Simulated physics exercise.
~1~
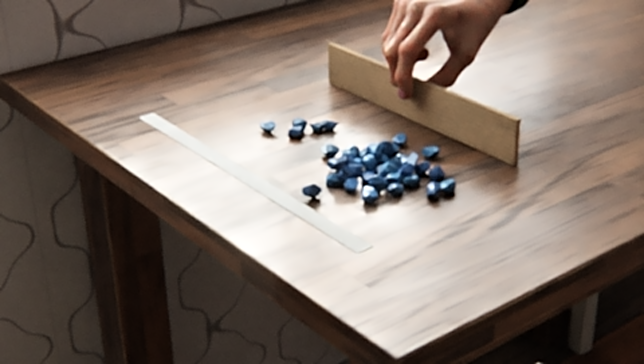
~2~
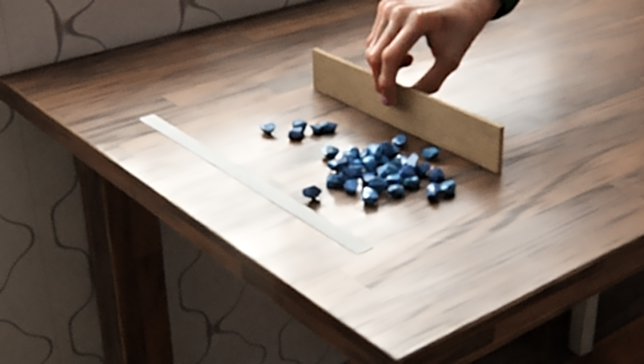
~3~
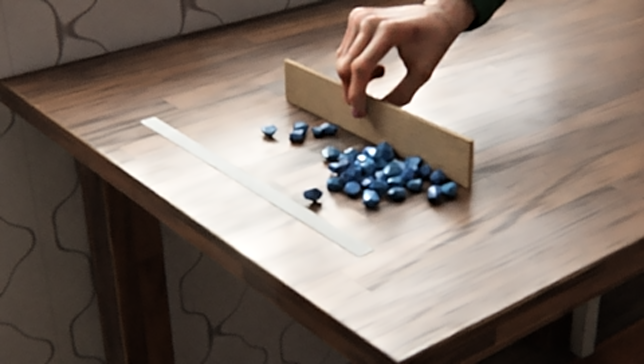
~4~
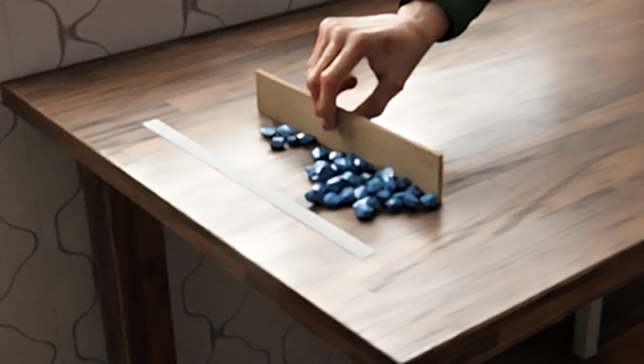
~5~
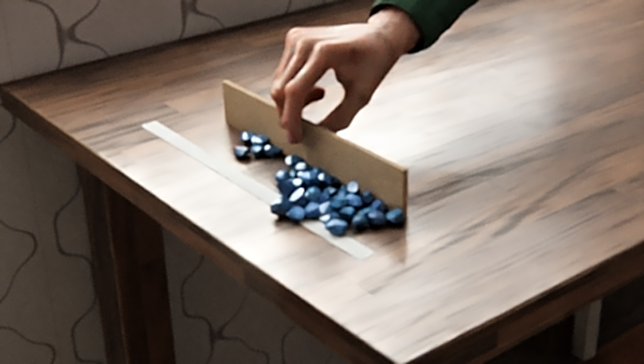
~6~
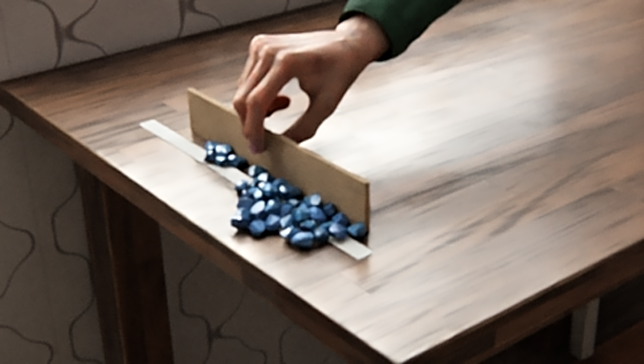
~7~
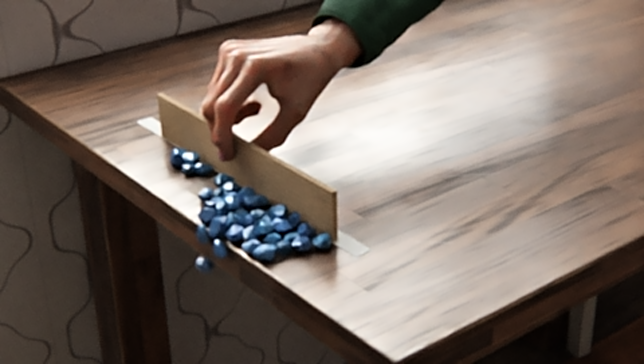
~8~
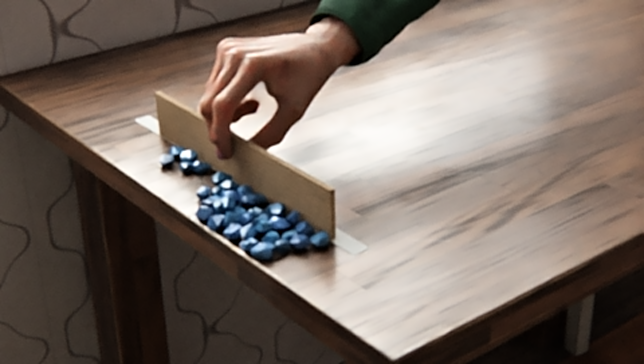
A hand sweeps blue stones left with a board, and a few tip over the edge.
